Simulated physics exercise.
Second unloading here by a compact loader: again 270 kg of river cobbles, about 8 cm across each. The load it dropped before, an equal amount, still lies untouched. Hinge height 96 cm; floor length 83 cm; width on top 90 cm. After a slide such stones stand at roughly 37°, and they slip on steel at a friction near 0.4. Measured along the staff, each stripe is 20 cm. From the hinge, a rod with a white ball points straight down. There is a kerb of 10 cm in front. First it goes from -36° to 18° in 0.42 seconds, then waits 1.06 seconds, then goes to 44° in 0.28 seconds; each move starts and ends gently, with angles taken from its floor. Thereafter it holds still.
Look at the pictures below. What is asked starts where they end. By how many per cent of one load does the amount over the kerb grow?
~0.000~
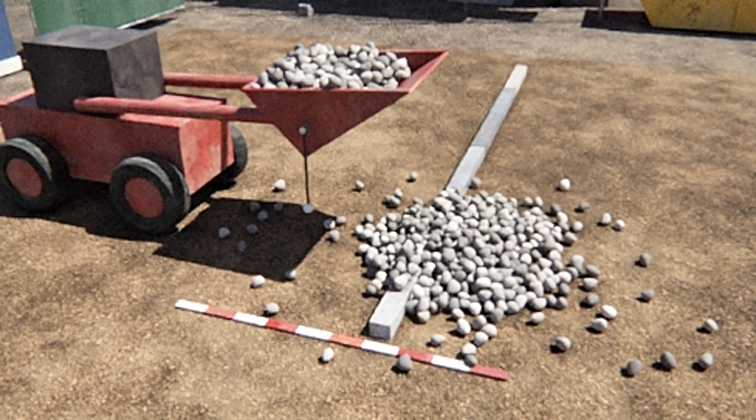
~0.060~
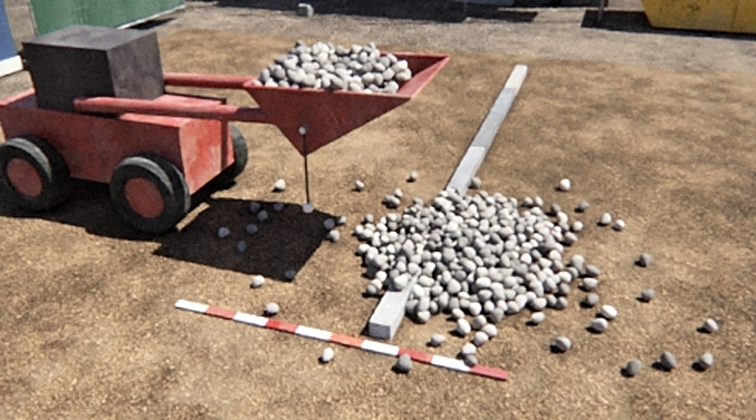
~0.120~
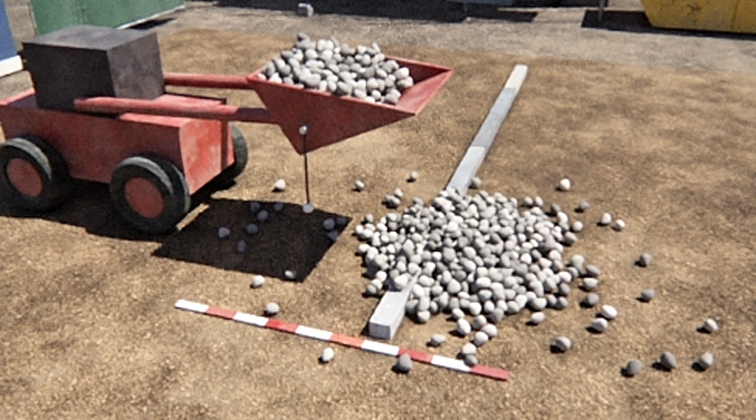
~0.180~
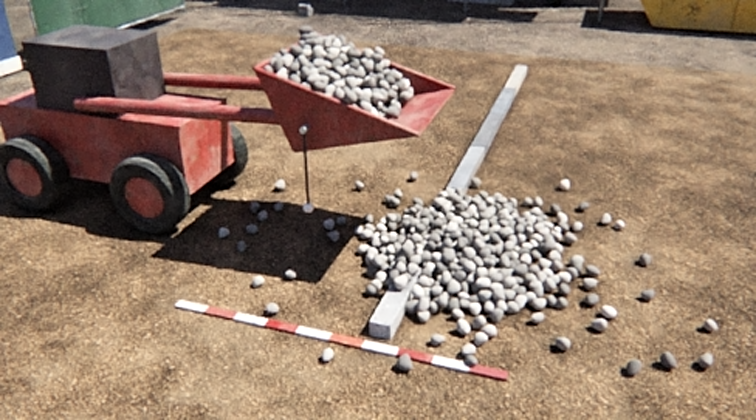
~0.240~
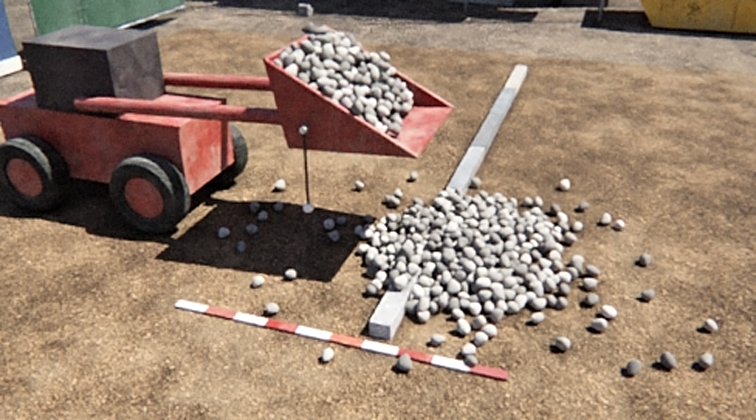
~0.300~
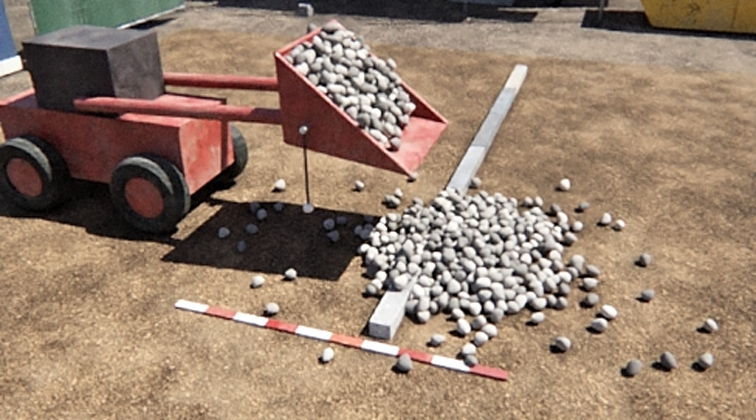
It grows by about 63 per cent of one load.
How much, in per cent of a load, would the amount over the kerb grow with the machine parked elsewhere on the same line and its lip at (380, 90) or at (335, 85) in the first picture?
First place: Roughly 40 %; second place: Roughly 5 %.
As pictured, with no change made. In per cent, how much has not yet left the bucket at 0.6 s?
Close to 100 in a hundred is still held.
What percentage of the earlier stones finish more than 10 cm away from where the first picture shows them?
Estimate: 10 %, roughly.
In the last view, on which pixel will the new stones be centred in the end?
Middle: Approx. (459, 228) px.
After 0.4 s the floor is at 18°; in per cent of one load, 100 in the bucket, 27 on this side of the kerb, 75 over the kerb; the foremost stones are at (653, 308).
After 0.6 s the floor is at 18°; in per cent of one load, 98 in the bucket, 29 on this side of the kerb, 76 over the kerb; the foremost stones are at (653, 308).
After 2.2 s the floor is at 44°; in per cent of one load, 0 in the bucket, 63 on this side of the kerb, 139 over the kerb; the foremost stones are at (677, 314).
After 4.7 s the floor is at 44°; in per cent of one load, 0 in the bucket, 64 on this side of the kerb, 139 over the kerb; the foremost stones are at (677, 314). Net gain over the kerb, 63.
